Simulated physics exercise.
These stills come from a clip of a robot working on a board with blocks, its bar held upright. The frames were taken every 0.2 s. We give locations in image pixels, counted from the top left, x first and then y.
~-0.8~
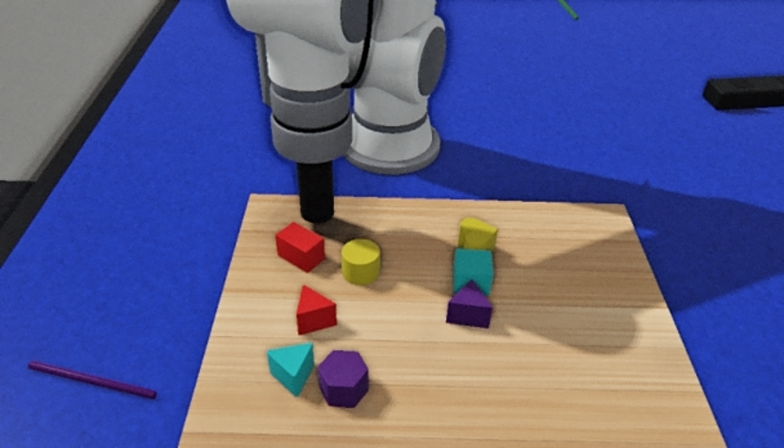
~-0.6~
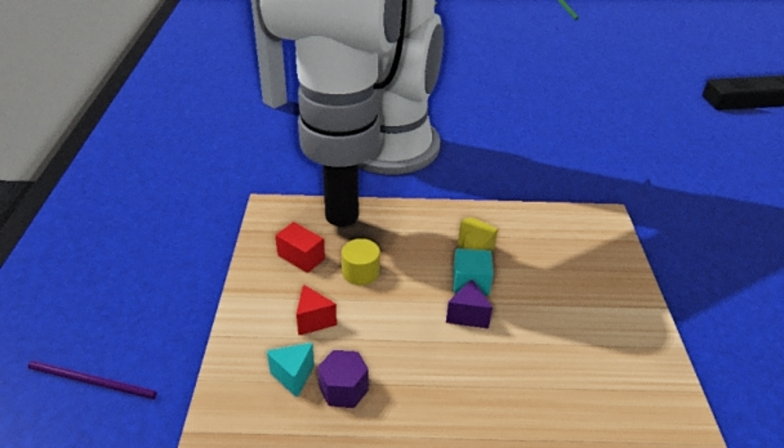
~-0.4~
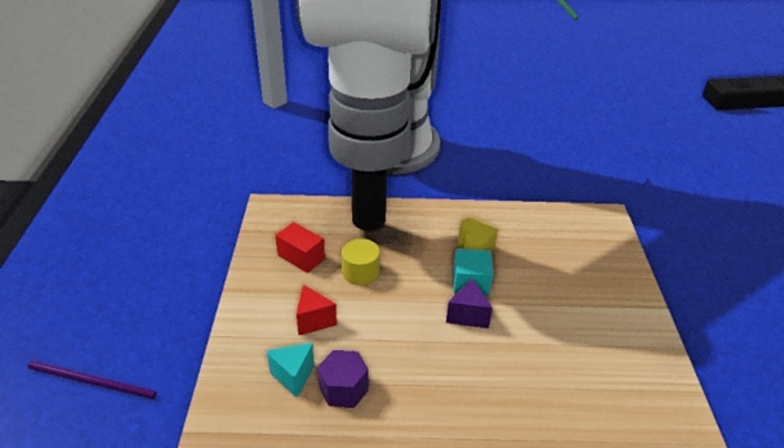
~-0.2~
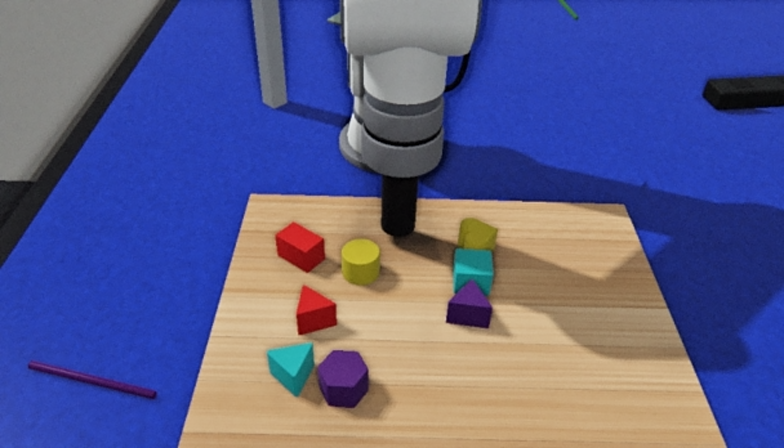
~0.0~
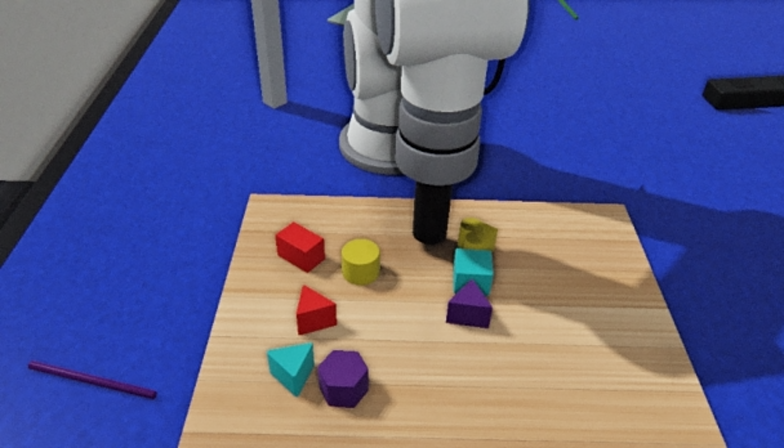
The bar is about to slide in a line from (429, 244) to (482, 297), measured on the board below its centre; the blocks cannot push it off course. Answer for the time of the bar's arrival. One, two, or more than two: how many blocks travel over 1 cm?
The number of blocks that move over 1 cm is two.
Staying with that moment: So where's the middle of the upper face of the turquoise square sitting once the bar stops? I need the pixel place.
I'd guess (522, 292).
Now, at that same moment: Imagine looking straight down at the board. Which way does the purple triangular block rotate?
Direction: Clockwise.
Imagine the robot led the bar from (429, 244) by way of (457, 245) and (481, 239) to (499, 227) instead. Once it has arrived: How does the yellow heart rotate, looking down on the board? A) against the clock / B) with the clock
I'll go with B - with the clock.
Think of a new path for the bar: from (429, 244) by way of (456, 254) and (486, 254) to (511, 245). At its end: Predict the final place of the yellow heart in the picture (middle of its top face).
The middle of its upper face will lie at (546, 227).
What follows on the original path. One third of the way, bar (447, 250); turquoise square (477, 263).
Two thirds of the way, bar (466, 268); purple triangular block (477, 304), turned 55° clockwise; turquoise square (500, 279), turned 15° anticlockwise; yellow heart (480, 231), turned 15° anticlockwise.
At the end, bar (483, 286); yellow circle unmoved; purple triangular block (478, 306), turned 70° clockwise; turquoise square (522, 292), turned 45° anticlockwise; yellow heart (480, 231), turned 15° anticlockwise.
